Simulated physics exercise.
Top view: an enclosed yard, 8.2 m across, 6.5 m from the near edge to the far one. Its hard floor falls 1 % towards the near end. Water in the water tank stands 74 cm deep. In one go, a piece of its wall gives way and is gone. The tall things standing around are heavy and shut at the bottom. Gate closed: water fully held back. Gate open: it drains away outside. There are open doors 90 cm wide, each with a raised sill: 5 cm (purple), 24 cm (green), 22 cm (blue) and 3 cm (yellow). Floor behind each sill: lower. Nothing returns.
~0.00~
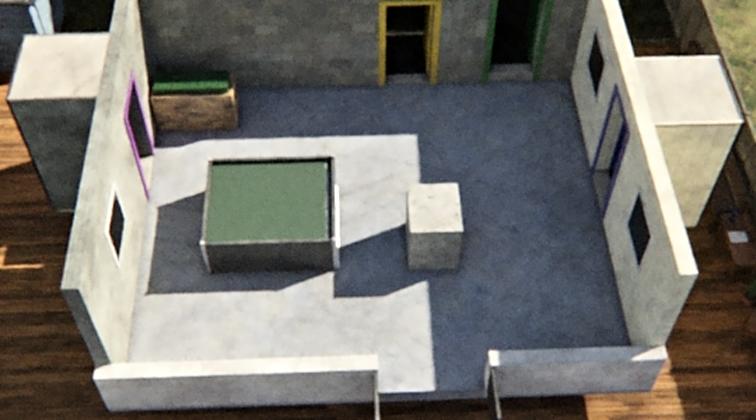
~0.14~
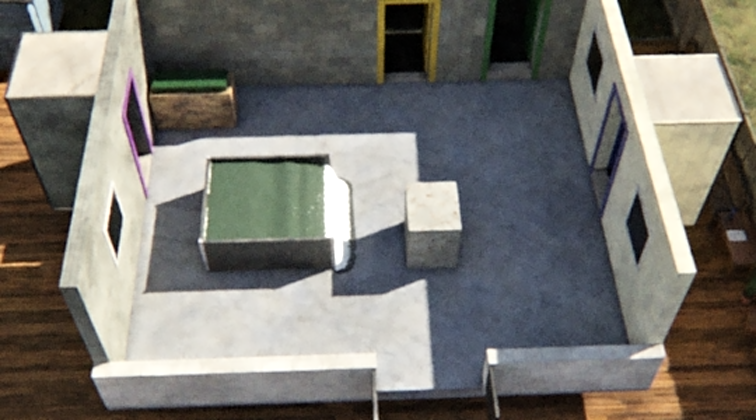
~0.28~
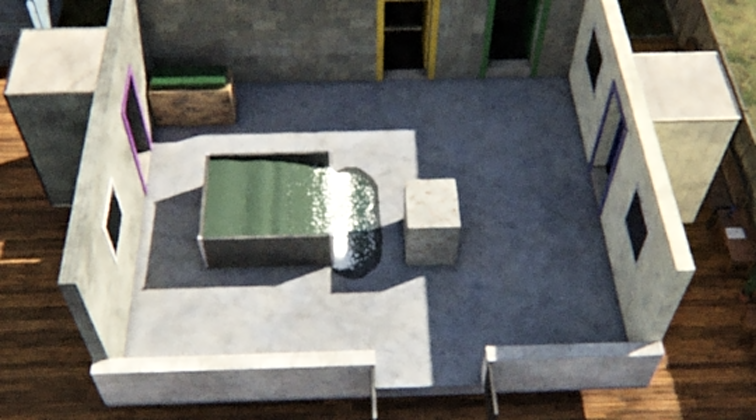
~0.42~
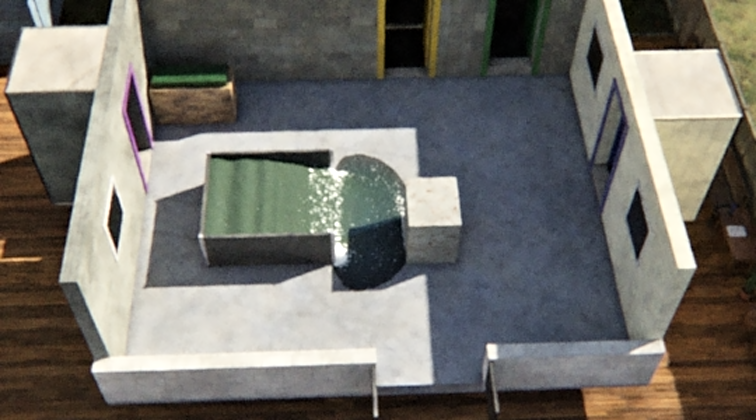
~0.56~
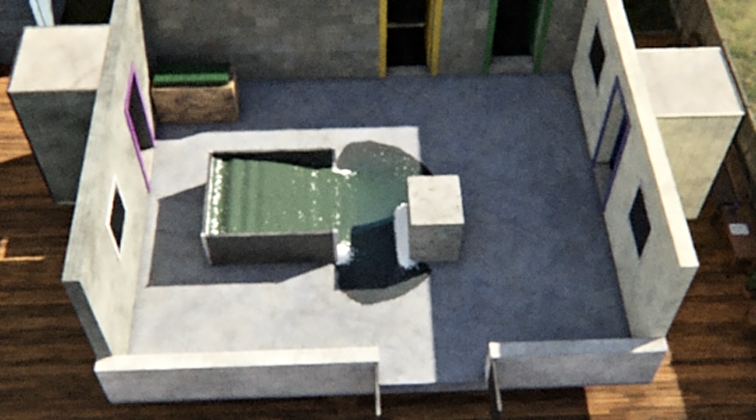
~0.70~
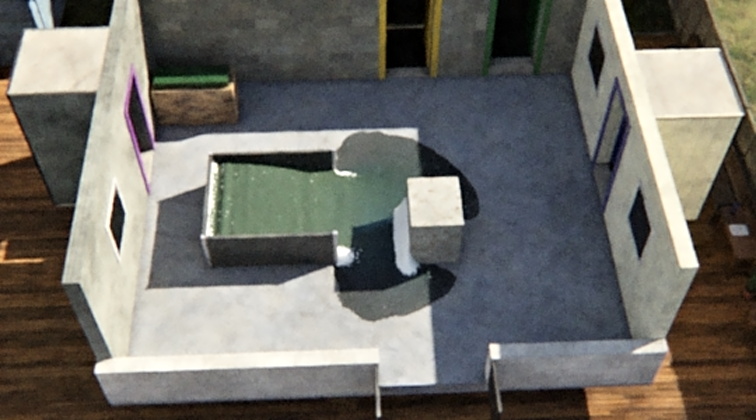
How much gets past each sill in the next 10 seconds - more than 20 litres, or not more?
As I see it, purple door: Limit unbroken. Green door: Limit unbroken. Blue door: Limit unbroken. Yellow door: Limit broken.
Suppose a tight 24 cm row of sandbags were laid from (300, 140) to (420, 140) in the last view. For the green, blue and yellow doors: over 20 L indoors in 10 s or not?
Result: Green door inside the limit; blue door inside the limit; yellow door inside the limit.
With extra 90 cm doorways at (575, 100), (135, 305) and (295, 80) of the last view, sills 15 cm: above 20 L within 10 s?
In that order: Over, not over, below.
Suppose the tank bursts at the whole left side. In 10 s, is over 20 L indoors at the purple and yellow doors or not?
Measured against that limit, purple comes out beyond it and yellow comes out short of it.
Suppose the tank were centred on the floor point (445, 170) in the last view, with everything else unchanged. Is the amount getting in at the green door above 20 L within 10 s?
In that case green comes out short of the limit.
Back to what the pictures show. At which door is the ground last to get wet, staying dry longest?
The answer is the purple door.
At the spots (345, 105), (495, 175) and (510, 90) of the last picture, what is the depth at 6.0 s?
I'd read it as roughly 1, 8 and 7 cm, in that order.
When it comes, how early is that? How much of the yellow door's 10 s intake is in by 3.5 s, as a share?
I'd put it at about 10 per cent by that point.
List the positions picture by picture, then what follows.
In the first frame, the water tank at (271, 201) is whole and still, 74 cm deep.
In the second frame, the front is at (338, 270), 1.0 m from the gap at (331, 216); 0.5 m2 of floor is under water; 74 cm left at the back of the water tank.
In the third frame, the front is at (362, 273), 1.2 m from the gap at (331, 214); 1.5 m2 of floor is under water; 74 cm left at the back of the water tank.
In the fourth frame, the front is at (381, 279), 1.5 m from the gap at (332, 213); 3.0 m2 of floor is under water; 73 cm left at the back of the water tank.
In the fifth frame, water pours out at (334, 211) and has run 2.0 m, to (422, 276); typically 9 cm deep outside, 66 cm at the water tank's back.
In the sixth frame, water pours out at (334, 214) and has run 2.5 m, to (471, 192); typically 7 cm deep outside, 62 cm at the water tank's back.
After 1.4 s water covers 30 % of the floor and is deepest (50 cm) near (401, 232); purple door not reached, green door not reached, blue door 12 cm at the sill, 0 L in, yellow door not reached.
After 2.2 s water covers 45 % of the floor and is deepest (36 cm) near (401, 232); purple door not reached, green door not reached, blue door 22 cm at the sill, 1 L in, yellow door not reached.
After 3.5 s water covers 55 % of the floor and is deepest (29 cm) near (517, 81); purple door not reached, green door 21 cm at the sill, 0 L in, blue door 14 cm at the sill, 2 L in, yellow door 8 cm at the sill, 6 L in.
After 6.0 s water covers 70 % of the floor and is deepest (12 cm) near (622, 305); purple door not reached, green door 7 cm at the sill, 1 L in, blue door 8 cm at the sill, 2 L in, yellow door 7 cm at the sill, 56 L in.
After 10.0 s water covers 95 % of the floor and is deepest (14 cm) near (636, 363); purple door 2 cm at the sill, 0 L in, green door 1 cm at the sill, 1 L in, blue door 3 cm at the sill, 2 L in, yellow door 2 cm at the sill, 72 L in.
